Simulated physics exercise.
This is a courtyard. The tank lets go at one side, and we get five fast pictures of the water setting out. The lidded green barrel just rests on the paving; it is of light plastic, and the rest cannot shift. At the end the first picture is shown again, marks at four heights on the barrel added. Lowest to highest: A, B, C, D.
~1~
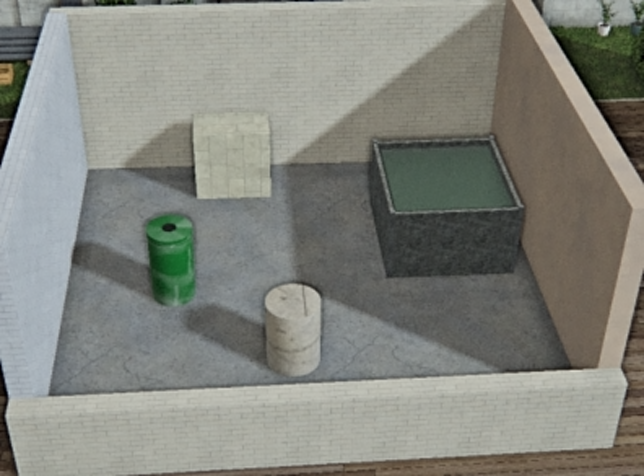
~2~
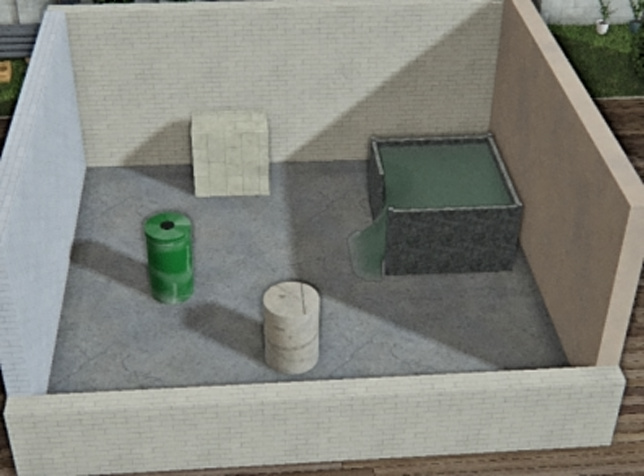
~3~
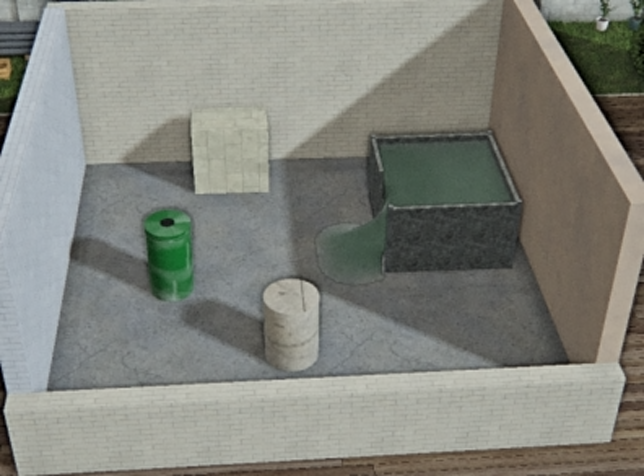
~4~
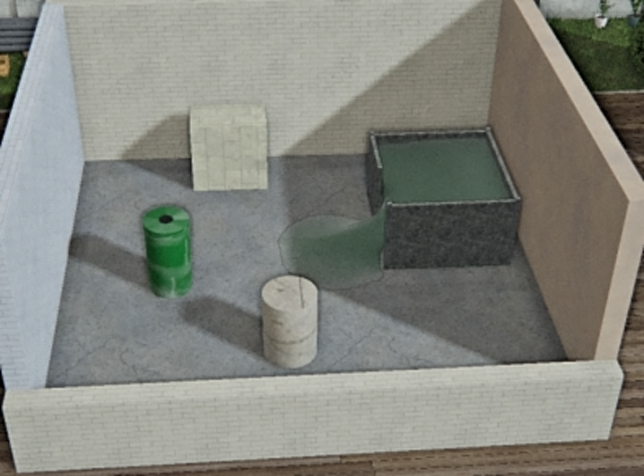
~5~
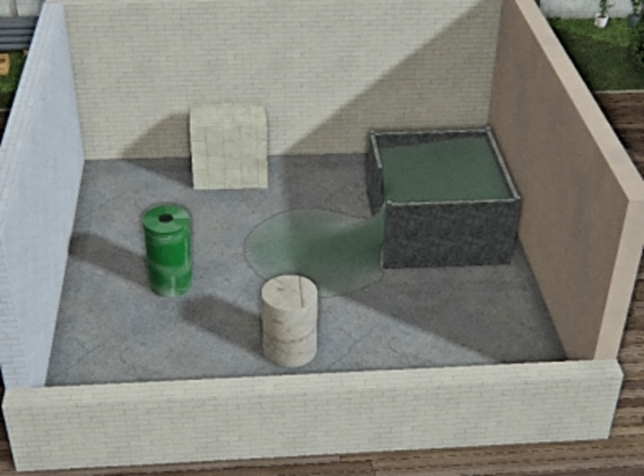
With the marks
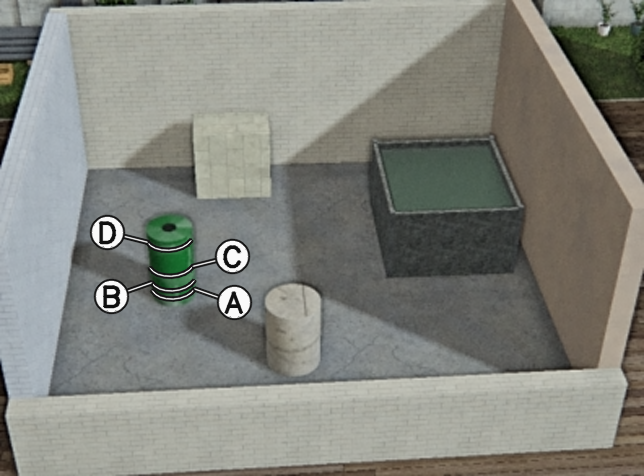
A large dark stone tank full of murky green water stands at the right of a walled courtyard with a grey floor, seen from above. A green barrel stands at the left, a pale block near the back wall and a pale round pillar near the front. Water pours from the tank's left side and spreads leftward across the floor in a widening pool, while the view shifts very slightly.
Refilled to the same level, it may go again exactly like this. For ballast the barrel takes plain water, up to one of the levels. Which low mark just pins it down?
Go for C.
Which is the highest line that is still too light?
Here it is line B.
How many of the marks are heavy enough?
Two of them.
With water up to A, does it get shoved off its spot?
Yes.
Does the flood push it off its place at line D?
No.
In white, A at (173, 299); B at (172, 290); C at (171, 276); D at (168, 250); from the bottom up A, B, C, D.
With A, it is pushed about 4 times its own width away.
With B, it is pushed about its own width away.
With C, it does not move.
With D, it does not move.
